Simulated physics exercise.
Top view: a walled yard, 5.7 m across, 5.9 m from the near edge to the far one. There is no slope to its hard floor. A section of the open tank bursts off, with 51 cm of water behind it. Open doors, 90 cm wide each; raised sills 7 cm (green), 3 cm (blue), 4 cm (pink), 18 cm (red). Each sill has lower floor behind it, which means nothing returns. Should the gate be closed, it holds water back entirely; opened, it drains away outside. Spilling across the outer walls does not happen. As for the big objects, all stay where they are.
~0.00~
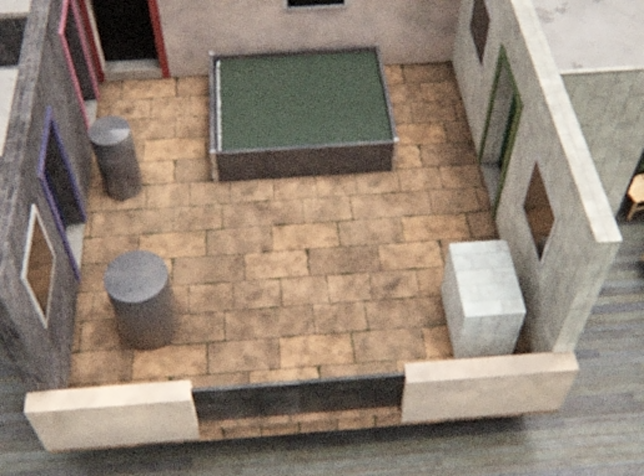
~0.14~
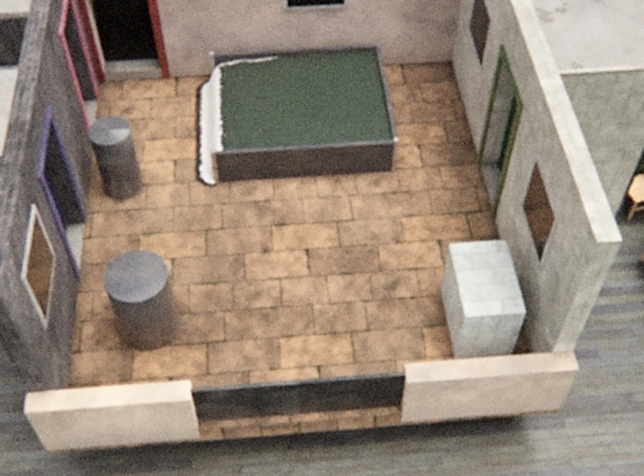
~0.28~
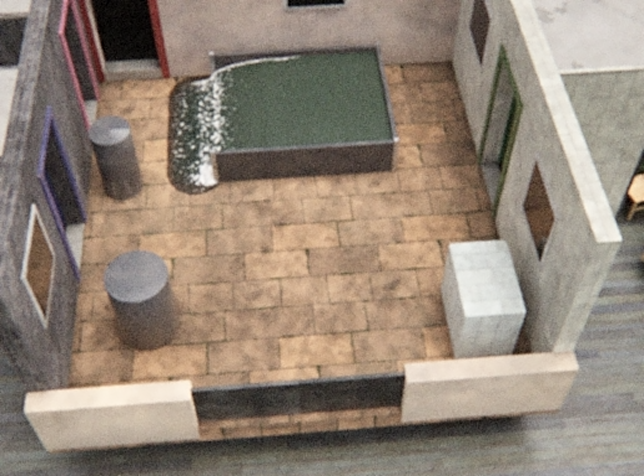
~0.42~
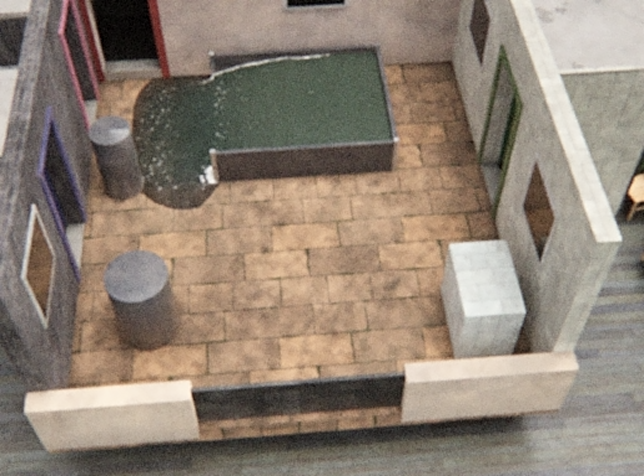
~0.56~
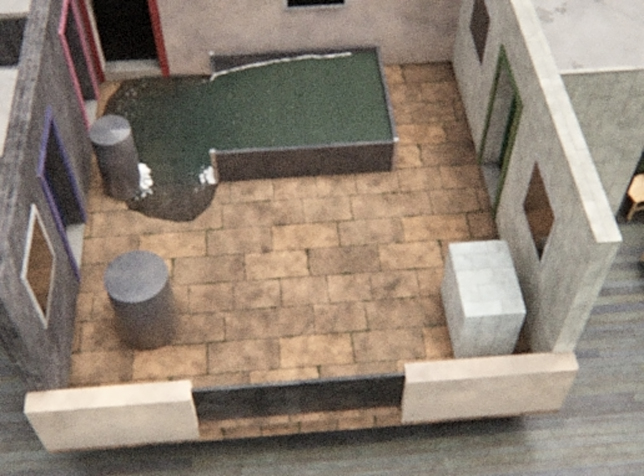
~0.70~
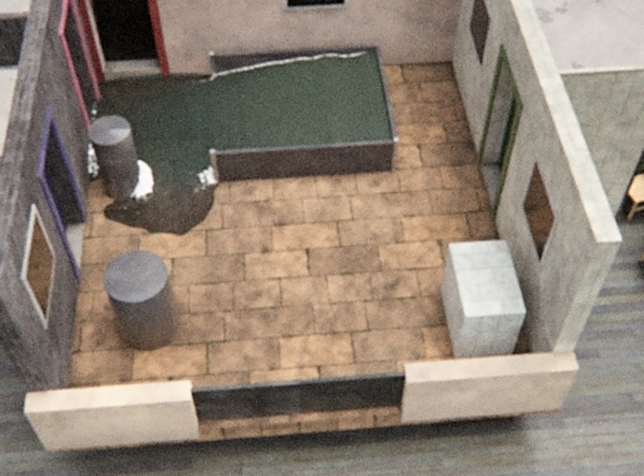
A dark green pool of water fills a low, dark-walled open tank at the back of a walled yard with tan paving, seen from high above. Two grey cylinders stand at left, a pale block at right, and red, purple and green trim marks the doorways. Water bursts from the tank's left side, foams white, and spreads around the rear cylinder while the camera stays still.
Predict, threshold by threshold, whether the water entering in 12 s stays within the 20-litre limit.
In the end at the green door I expect the water to hold within the limit; at the blue door I expect the water to rise above the limit; at the pink door I expect the water to rise above the limit; at the red door I expect the water to rise above the limit.
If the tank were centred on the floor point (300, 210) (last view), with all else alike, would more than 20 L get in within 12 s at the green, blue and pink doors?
Green stays inside, blue goes beyond, pink goes beyond, judged against that limit.
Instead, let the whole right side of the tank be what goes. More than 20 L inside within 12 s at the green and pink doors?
Well, against that limit, at green it's too much, and at pink it's too much.
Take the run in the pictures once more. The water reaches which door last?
Last: Green.
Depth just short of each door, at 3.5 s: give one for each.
Centimetres: Green 0 / blue 5 / pink 24 / red 24.
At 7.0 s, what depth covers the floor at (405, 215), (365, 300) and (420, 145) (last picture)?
Spot one 1 cm, spot two 3 cm, spot three 1 cm.
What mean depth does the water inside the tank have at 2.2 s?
It averages close to 23 centimetres.
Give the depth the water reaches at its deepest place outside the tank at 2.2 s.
Around 36 centimetres deep.
After 1.4 s water covers 20 % of the floor and is deepest (35 cm) near (93, 153); green door not reached, blue door 6 cm at the sill, 1 L in, pink door 27 cm at the sill, 97 L in, red door 20 cm at the sill, 0 L in.
After 2.2 s water covers 30 % of the floor and is deepest (36 cm) near (119, 134); green door not reached, blue door 8 cm at the sill, 10 L in, pink door 32 cm at the sill, 270 L in, red door 26 cm at the sill, 13 L in.
After 3.5 s water covers 40 % of the floor and is deepest (28 cm) near (68, 406); green door not reached, blue door 5 cm at the sill, 21 L in, pink door 24 cm at the sill, 522 L in, red door 24 cm at the sill, 61 L in.
After 7.0 s water covers 75 % of the floor and is deepest (12 cm) near (461, 389); green door not reached, blue door 5 cm at the sill, 29 L in, pink door 9 cm at the sill, 728 L in, red door 9 cm at the sill, 74 L in.
After 12.0 s water covers 100 % of the floor and is deepest (10 cm) near (99, 94); green door 7 cm at the sill, 0 L in, blue door 5 cm at the sill, 46 L in, pink door 8 cm at the sill, 764 L in, red door 8 cm at the sill, 74 L in.
